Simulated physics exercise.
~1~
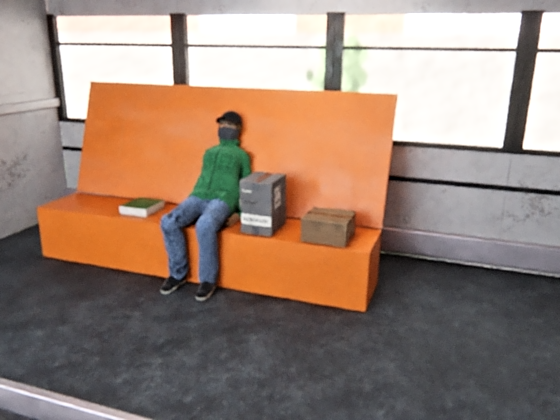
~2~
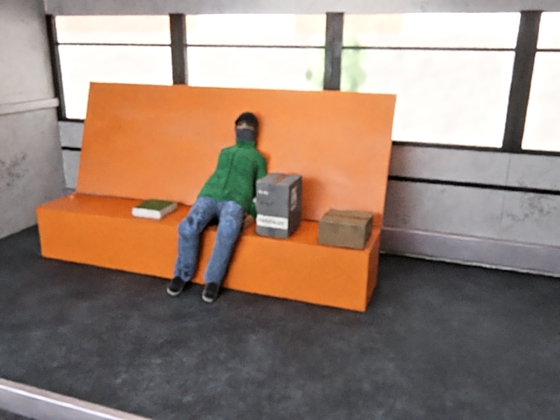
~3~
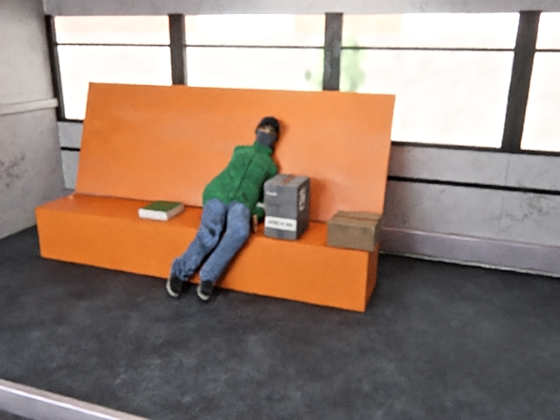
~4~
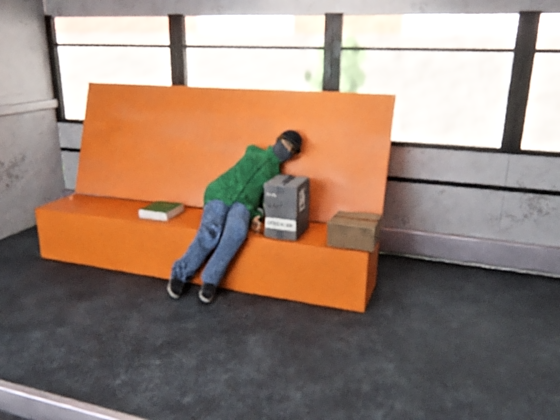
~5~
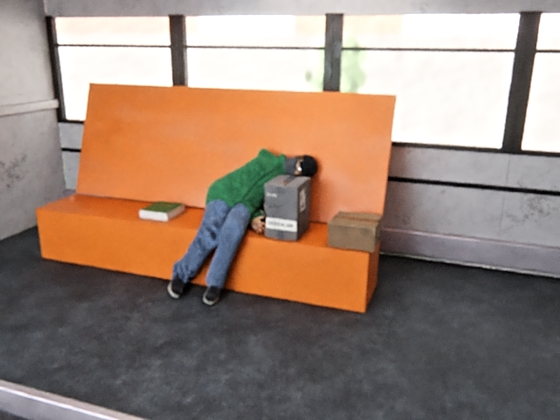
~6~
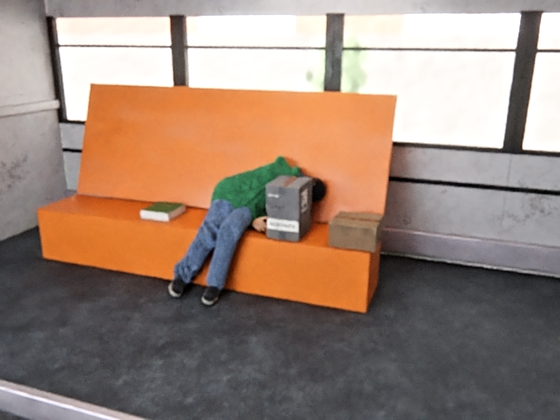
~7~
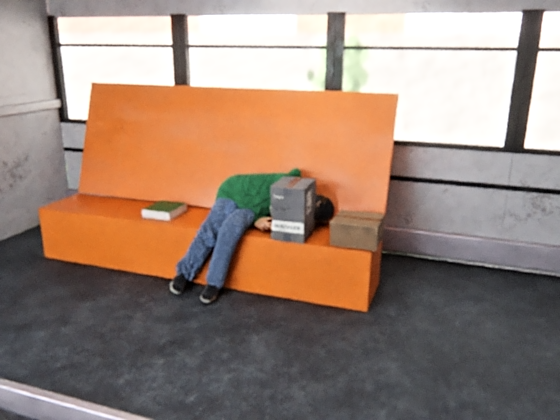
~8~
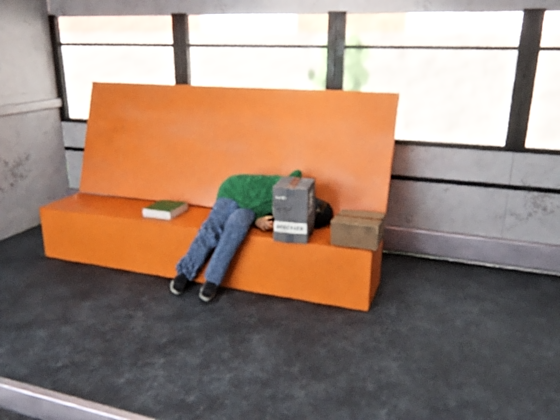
Slumped figure in green top toppling right behind a grey box on an orange bench, ending folded over as nearby items stay on.
